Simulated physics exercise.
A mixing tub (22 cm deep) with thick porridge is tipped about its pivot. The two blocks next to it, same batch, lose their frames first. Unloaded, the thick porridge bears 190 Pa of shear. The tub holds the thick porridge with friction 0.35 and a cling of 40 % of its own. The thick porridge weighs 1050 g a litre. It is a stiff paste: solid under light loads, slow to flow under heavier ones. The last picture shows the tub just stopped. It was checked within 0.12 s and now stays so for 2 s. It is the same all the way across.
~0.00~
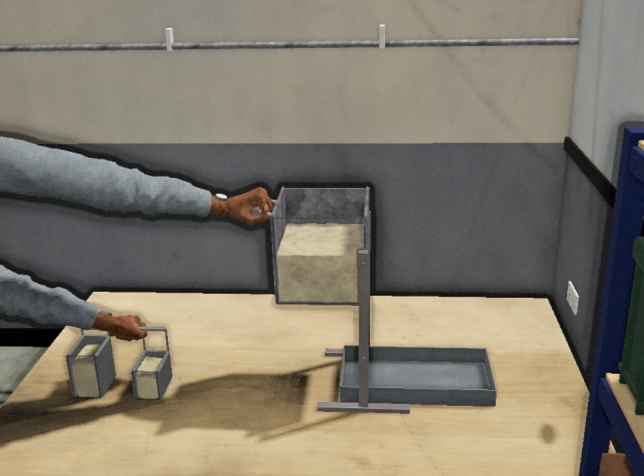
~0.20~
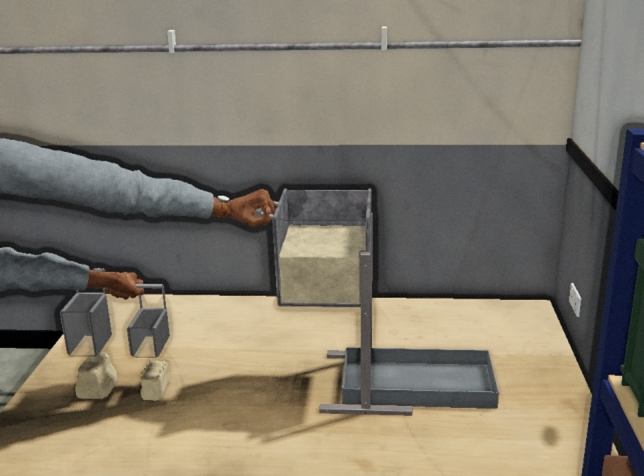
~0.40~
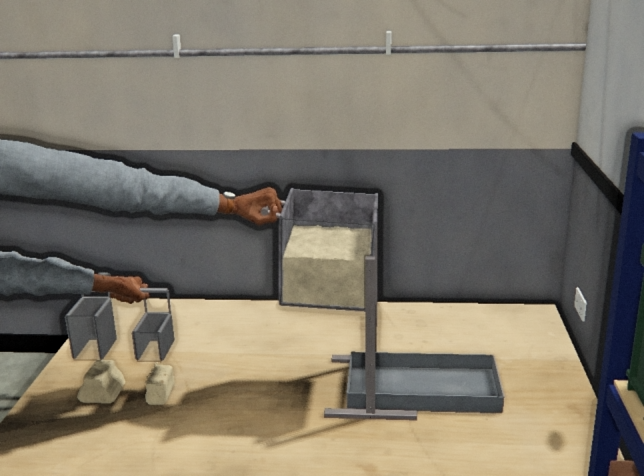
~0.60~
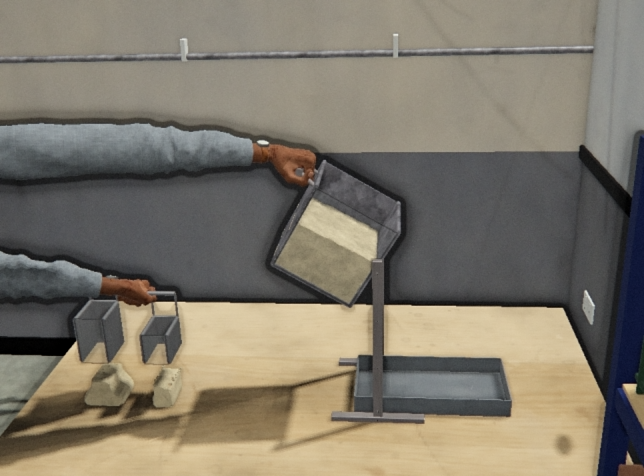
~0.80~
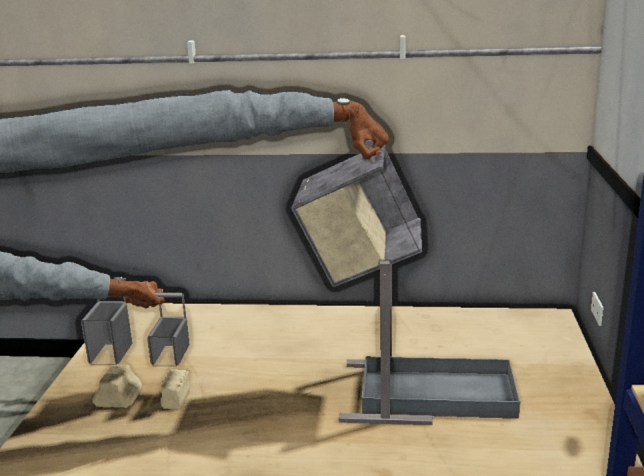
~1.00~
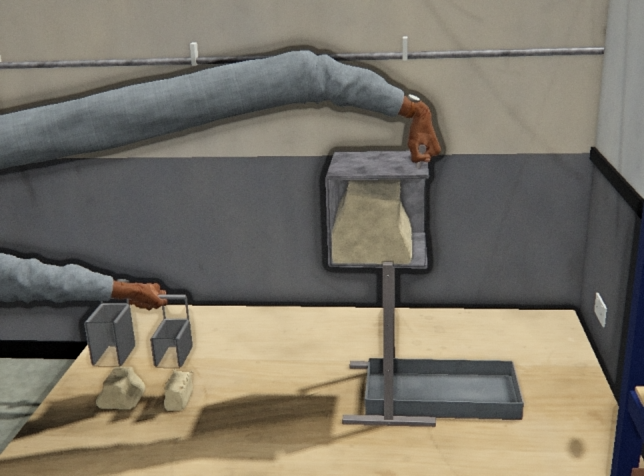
Two small open boxes lifting off pale blocks in one hand, the blocks slumping slightly, then another hand tipping a larger tub rightward onto its side.
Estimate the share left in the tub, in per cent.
Close to 55 per cent.
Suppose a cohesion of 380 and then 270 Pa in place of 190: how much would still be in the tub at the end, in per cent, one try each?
In that order: 80 %, 65 %.
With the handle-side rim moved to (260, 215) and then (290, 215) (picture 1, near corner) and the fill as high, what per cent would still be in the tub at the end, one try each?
In turn about 45 %, 70 %.
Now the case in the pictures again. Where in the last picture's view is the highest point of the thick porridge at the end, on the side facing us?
At about (356, 234).
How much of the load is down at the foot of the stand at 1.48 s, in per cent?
About 30 %.
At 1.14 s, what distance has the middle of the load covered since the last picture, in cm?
Some 6 cm.
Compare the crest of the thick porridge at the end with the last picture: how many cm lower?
About 10 cm.
After 1.14 s, the tub is at 90 degrees and holds 89 %.
After 1.31 s, the tub is at 90 degrees and holds 64 %.
After 1.48 s, the tub is at 90 degrees and holds 57 %.
After 1.65 s, the tub is at 90 degrees and holds 56 %.
After 3.00 s, at the end, the tub is at 90 degrees and holds 55 %.
